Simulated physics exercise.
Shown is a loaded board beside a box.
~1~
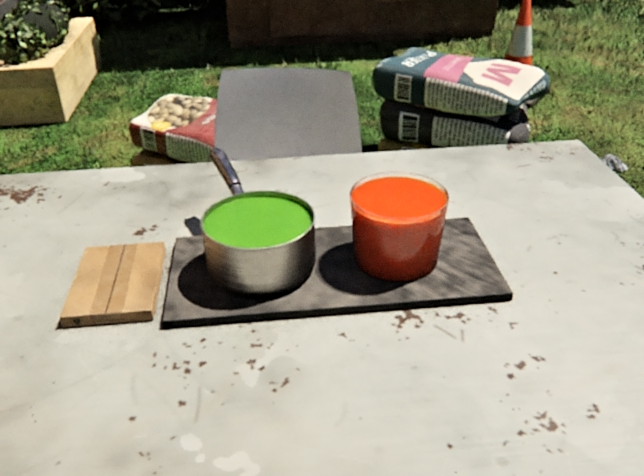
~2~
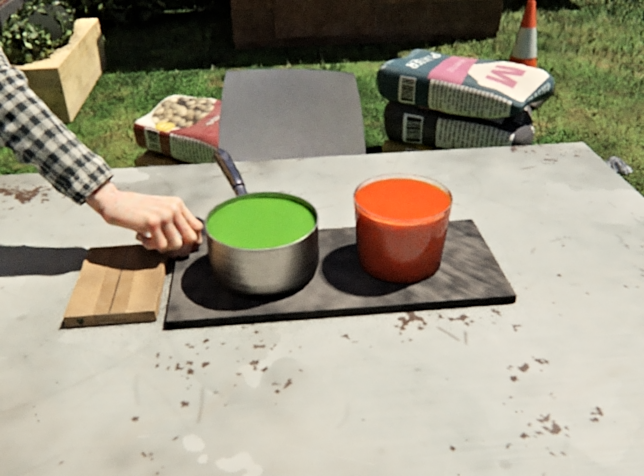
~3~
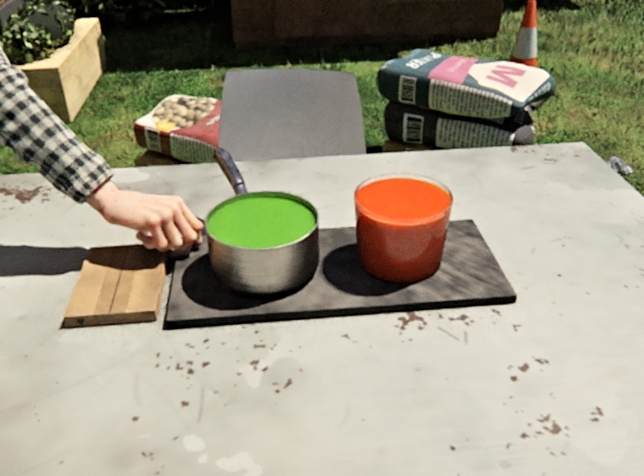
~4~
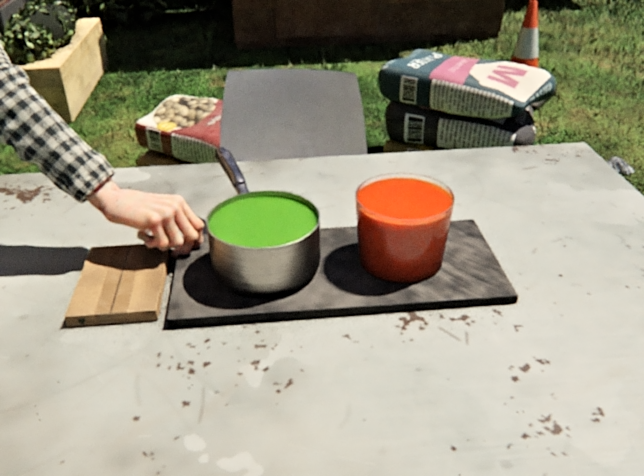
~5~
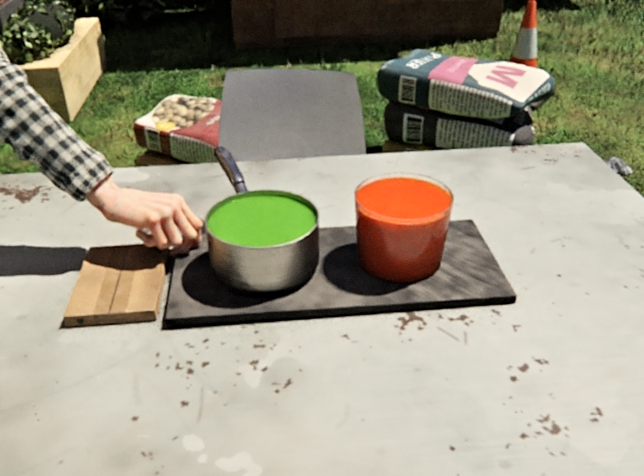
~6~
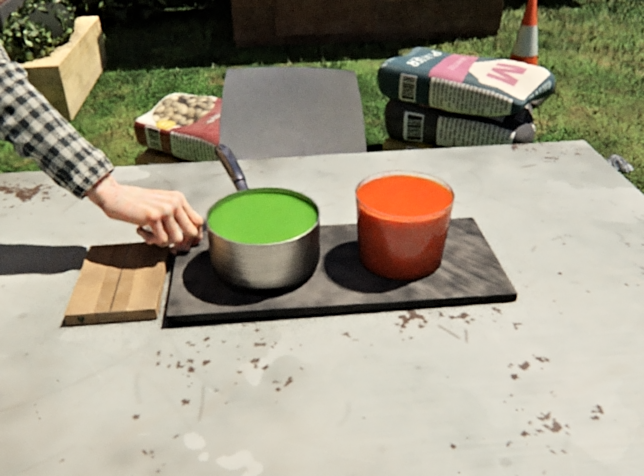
A hand in a black-and-white checked sleeve appears from the left and takes the near-left end of a dark board, which barely lifts, on a worn pale outdoor table seen from slightly above. A steel saucepan of green liquid stands left of a clear tub of orange-red liquid, with a wooden block at left and a grey chair, bags and cone behind. The view shifts very slightly, while both containers stay in place on the board.
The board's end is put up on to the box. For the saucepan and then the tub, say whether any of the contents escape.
On the left the saucepan - none escapes, on the right the tub - none escapes.
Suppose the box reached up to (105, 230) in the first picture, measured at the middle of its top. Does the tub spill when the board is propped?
Drips over.
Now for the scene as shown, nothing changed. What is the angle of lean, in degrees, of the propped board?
Roughly 3 degrees.
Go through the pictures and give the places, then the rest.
In the first picture, the board lies flat; saucepan (260, 243) nearly full; tub (397, 226) nearly full; box (107, 319).
The second picture shows a hand takes the end of the board; saucepan nearly full, surface at (262, 224); tub nearly full, surface at (402, 201).
The third picture shows slope near 0°; saucepan (264, 243) nearly full; tub (401, 227) nearly full.
The fourth picture shows the board slopes by about 0°; saucepan nearly full, surface at (263, 222); tub nearly full, surface at (404, 200); box (111, 319).
In the fifth picture, the end is rising; saucepan (264, 241) nearly full; tub (401, 227) nearly full.
In the sixth picture, the end has come up a little; saucepan nearly full, surface at (263, 219); tub nearly full, surface at (404, 198); box (111, 317).
Next, the board slopes by about 2°; saucepan, its rim is dry; tub, its rim is dry.
After that, the board slopes by about 3°; saucepan, its rim is dry; tub, its rim is dry.
Finally, the board slopes by about 3°, resting on the box; saucepan, its rim is dry; tub, its rim is dry.
